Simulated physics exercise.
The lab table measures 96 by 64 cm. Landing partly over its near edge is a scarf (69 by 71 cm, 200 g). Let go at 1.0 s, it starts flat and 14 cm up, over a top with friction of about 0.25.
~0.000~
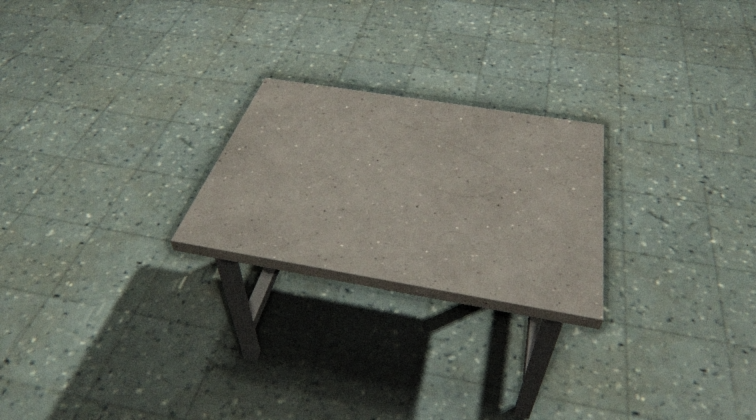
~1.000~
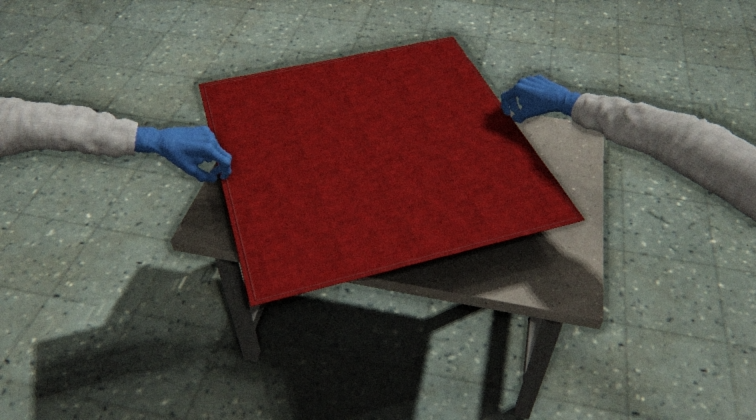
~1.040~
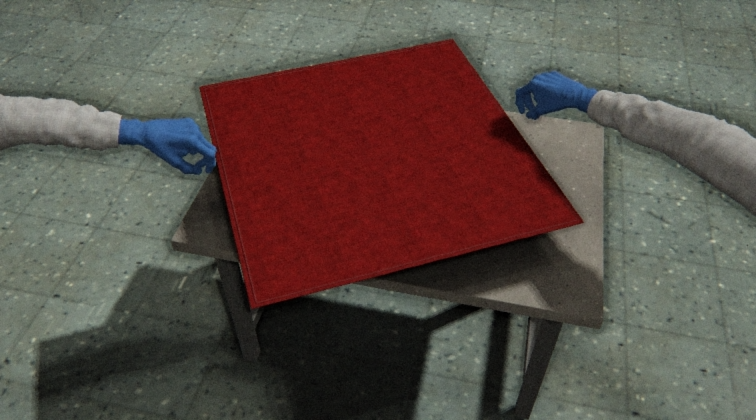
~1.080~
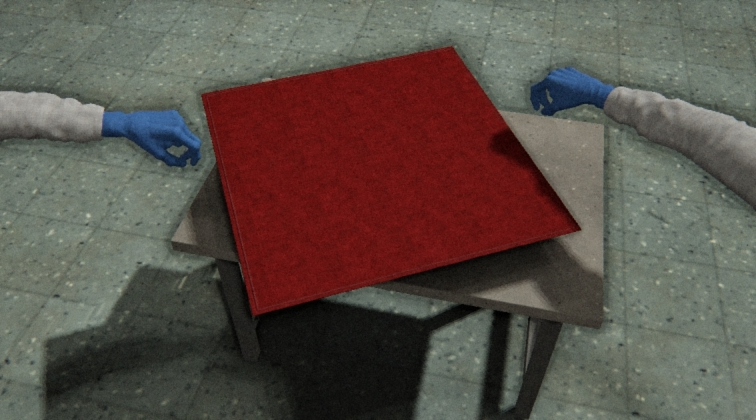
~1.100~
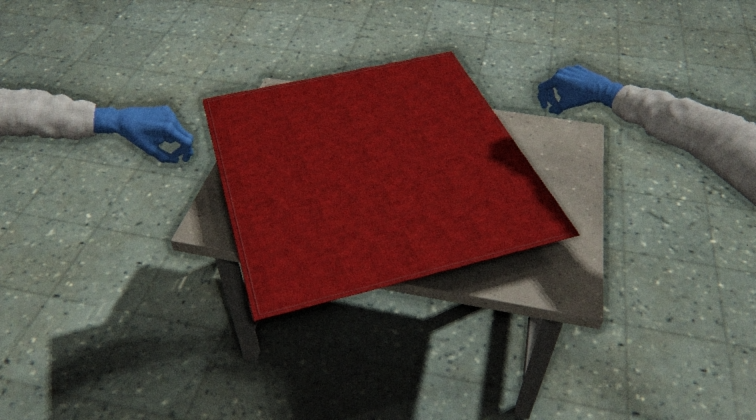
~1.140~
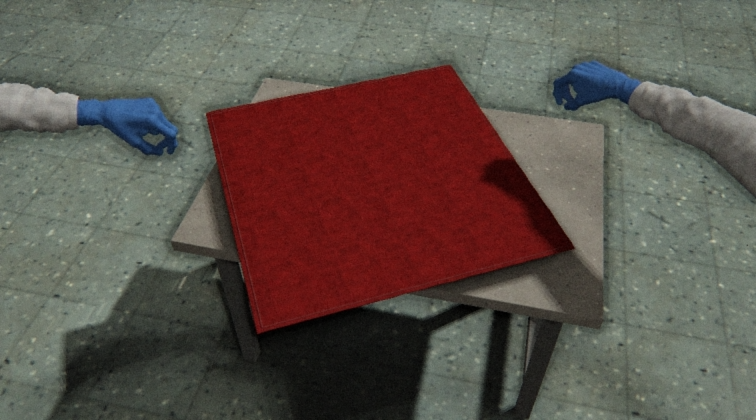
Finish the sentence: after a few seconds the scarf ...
... is still there.
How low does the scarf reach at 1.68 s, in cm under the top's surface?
It's hanging something like 12 cm below the top at that point.
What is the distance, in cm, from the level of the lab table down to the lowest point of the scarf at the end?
22 cm or so.
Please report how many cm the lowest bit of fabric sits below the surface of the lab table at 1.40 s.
Roughly 10 cm.
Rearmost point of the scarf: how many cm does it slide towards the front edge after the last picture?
I'd put it at close to 7 cm.
At 1.4 s, 85 % of the scarf is still over the top.
At 1.7 s, 80 % of the scarf is still over the top.
At 1.9 s, 80 % of the scarf is still over the top.
At 2.2 s, 80 % of the scarf is still over the top.
At 4.4 s, 80 % of the scarf is still over the top.
